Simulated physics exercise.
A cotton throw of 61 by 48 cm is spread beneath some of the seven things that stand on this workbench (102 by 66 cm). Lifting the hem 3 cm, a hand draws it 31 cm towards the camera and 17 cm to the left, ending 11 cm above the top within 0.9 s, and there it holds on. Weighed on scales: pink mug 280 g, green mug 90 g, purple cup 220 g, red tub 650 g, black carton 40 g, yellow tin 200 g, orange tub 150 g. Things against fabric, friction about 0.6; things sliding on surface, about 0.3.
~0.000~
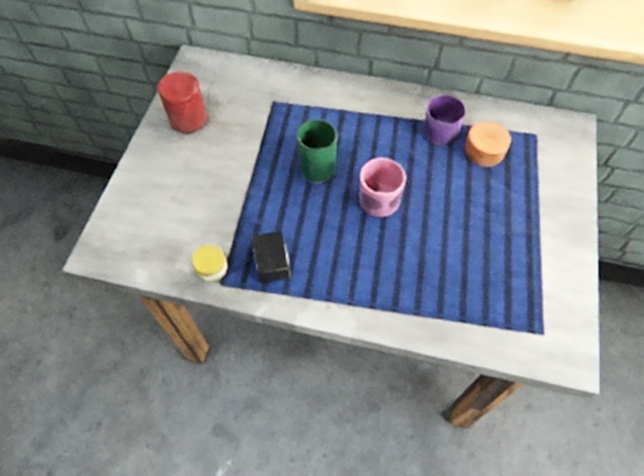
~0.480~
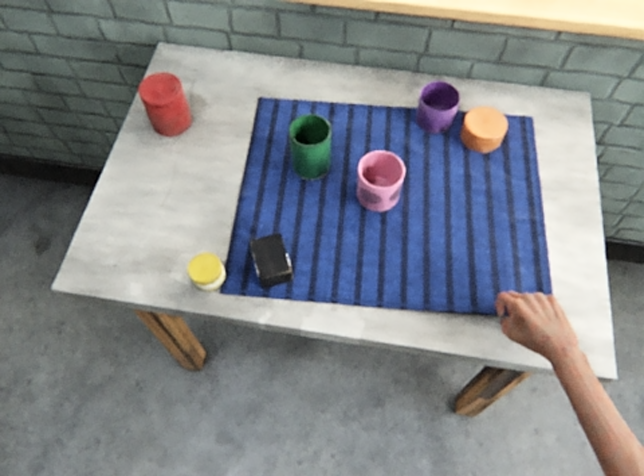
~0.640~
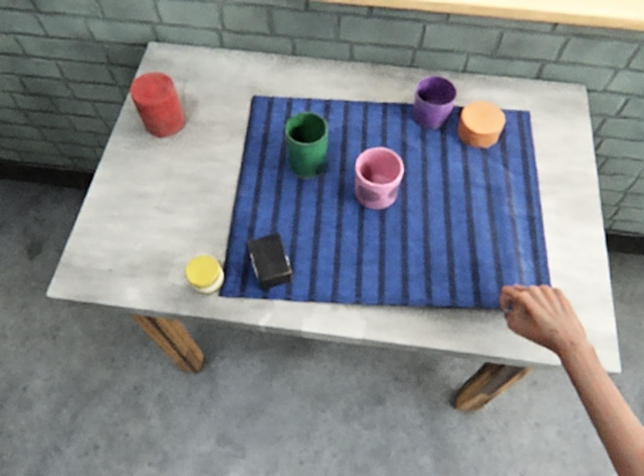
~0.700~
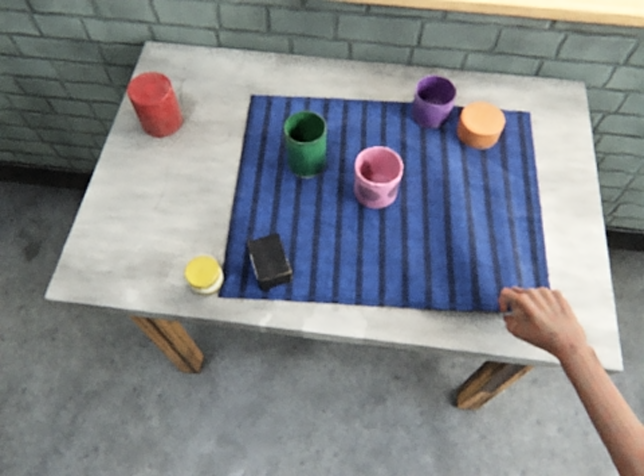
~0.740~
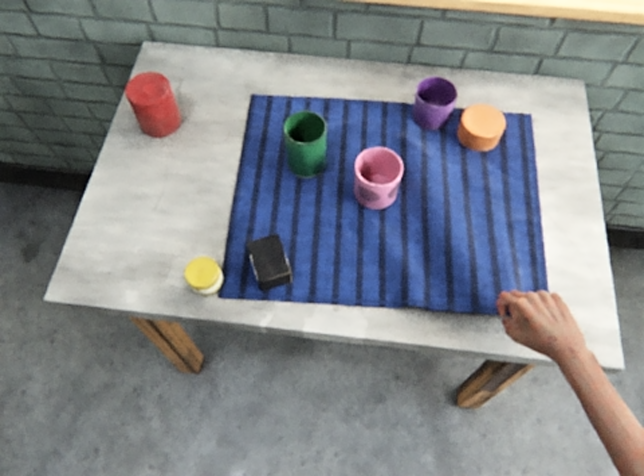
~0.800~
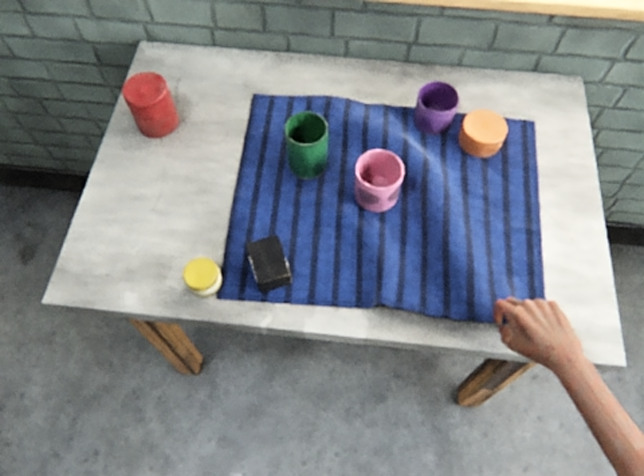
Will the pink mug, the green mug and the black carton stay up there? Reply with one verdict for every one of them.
Outcome: The pink mug stays put, the green mug stays put, the black carton stays put.
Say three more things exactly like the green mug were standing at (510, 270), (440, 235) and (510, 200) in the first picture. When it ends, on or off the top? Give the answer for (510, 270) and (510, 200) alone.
Off the top, off the top.
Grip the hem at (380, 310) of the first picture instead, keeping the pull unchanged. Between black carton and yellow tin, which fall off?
Lab note: Black carton is gone from the top, yellow tin is still up there.
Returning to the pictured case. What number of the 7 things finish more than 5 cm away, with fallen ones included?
The number is 5.
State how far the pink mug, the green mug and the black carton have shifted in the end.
Results - pink mug: 25 centimetres; green mug: 20 centimetres; black carton: 6 centimetres.
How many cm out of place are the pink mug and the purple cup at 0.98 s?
Pink mug 6 cm, purple cup 10 cm.
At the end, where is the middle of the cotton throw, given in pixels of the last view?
Roughly at (388, 319) in the last picture.
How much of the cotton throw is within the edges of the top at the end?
Share within the edges: Approx. 60 %.
By 1.0 s, 95 % of the cotton throw is still over the top; pink mug 7 cm off its start, green mug 4 cm off its start, black carton 1 cm off its start.
By 1.2 s, 85 % of the cotton throw is still over the top; pink mug 14 cm off its start, green mug 10 cm off its start, black carton 2 cm off its start.
By 1.3 s, 70 % of the cotton throw is still over the top; pink mug 22 cm off its start at (382, 275), green mug 16 cm off its start at (345, 191), black carton 5 cm off its start at (264, 281).
By 1.5 s, 60 % of the cotton throw is still over the top; pink mug 26 cm off its start, green mug 19 cm off its start, black carton 6 cm off its start.
By 3.1 s, 60 % of the cotton throw is still over the top; pink mug 27 cm off its start at (380, 299), green mug 19 cm off its start at (349, 208), black carton 6 cm off its start at (261, 285), orange tub 44 cm off its start at (536, 318).
